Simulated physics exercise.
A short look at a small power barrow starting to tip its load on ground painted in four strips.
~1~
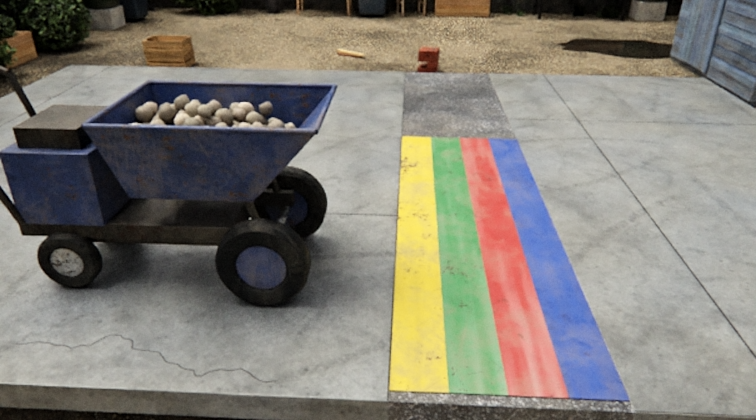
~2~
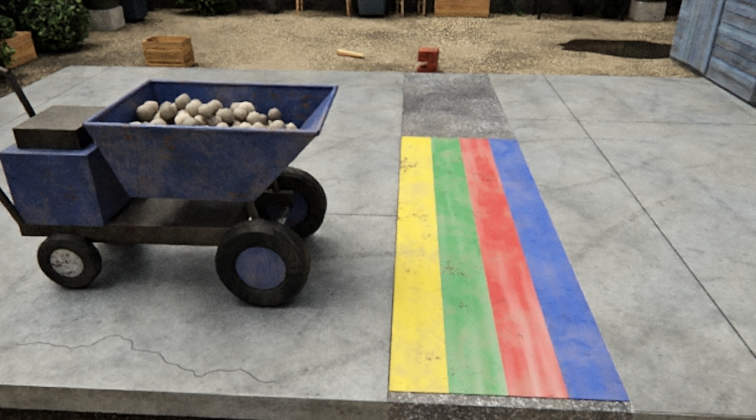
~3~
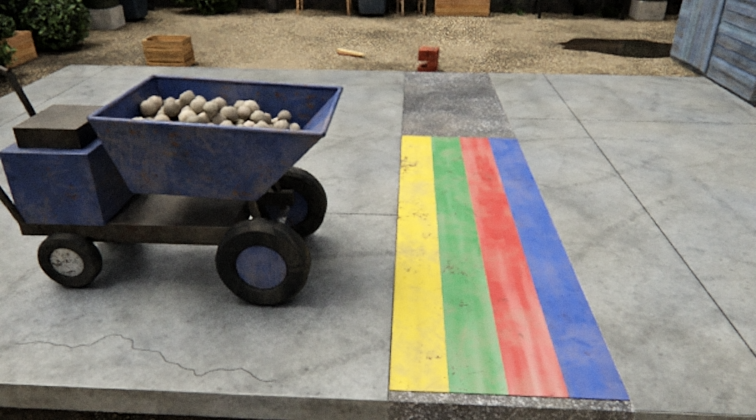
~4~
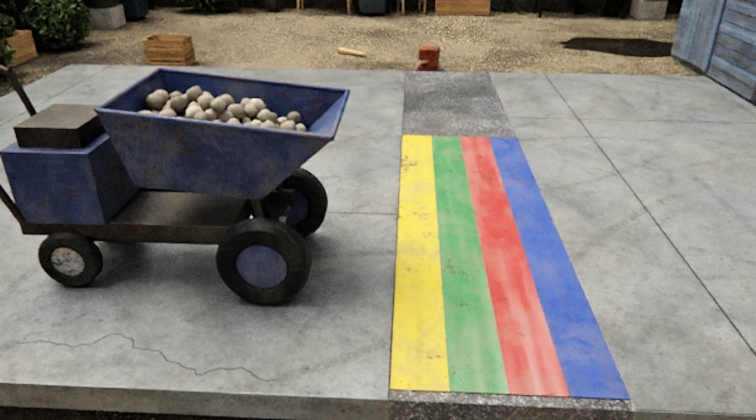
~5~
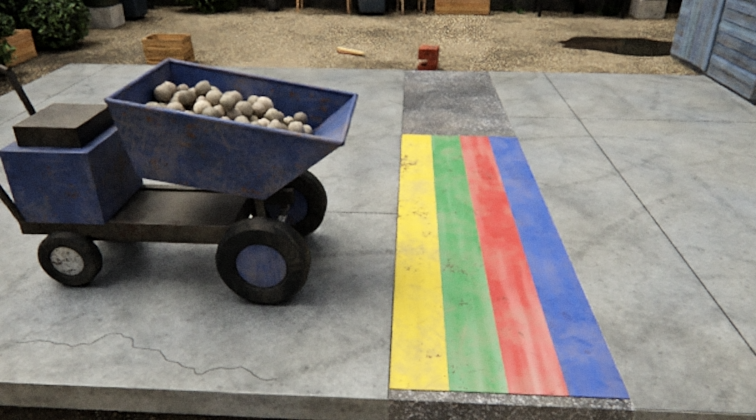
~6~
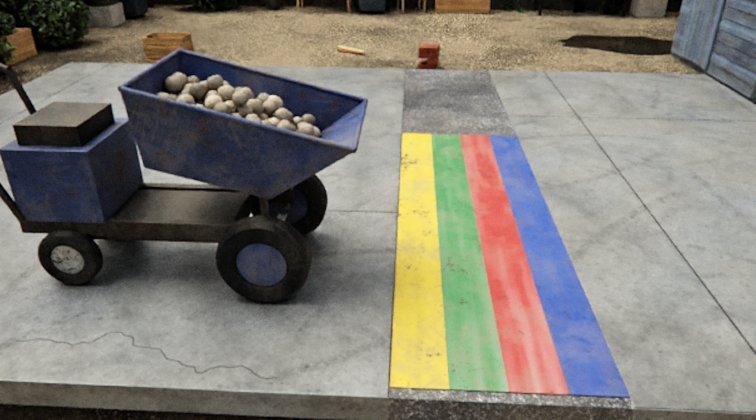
We see a small blue barrow loaded with rounded stones standing left of yellow, green, red and blue strips on paved ground; its skip starts level, then tilts slightly to the right while the wheels stay in place.
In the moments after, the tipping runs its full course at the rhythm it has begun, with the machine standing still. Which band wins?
Most covered: The green band.
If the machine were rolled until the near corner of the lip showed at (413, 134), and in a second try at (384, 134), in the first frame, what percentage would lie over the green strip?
In turn 0 and 10 in a hundred.
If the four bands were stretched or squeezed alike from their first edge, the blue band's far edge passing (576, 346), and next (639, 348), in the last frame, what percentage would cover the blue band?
Near 10 % and 0 %.
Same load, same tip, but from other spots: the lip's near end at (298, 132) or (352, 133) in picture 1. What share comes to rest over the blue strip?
First some 10, then 10 per cent.
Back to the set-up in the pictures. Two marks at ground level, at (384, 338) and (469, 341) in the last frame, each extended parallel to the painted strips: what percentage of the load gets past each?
The first gives 70 %, the second 50 %.
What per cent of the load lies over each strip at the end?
In per cent, yellow strip 15, green strip 30, red strip 20 and blue strip 5.
Soon, skip tipped steeply; all in the skip.
A while on, skip tipped steeply; nearly all in the skip; a stray few over the yellow strip; a small part over the green strip.
Towards the end, skip tipped right over; about a third in the skip; a small part over the yellow strip; about a third over the green strip; about a quarter over the red strip; a small part over the blue strip; a stray few off the paint.
Finally, skip tipped right over; about a quarter in the skip; a small part over the yellow strip; about a third over the green strip; about a quarter over the red strip; a small part over the blue strip; a stray few off the paint.
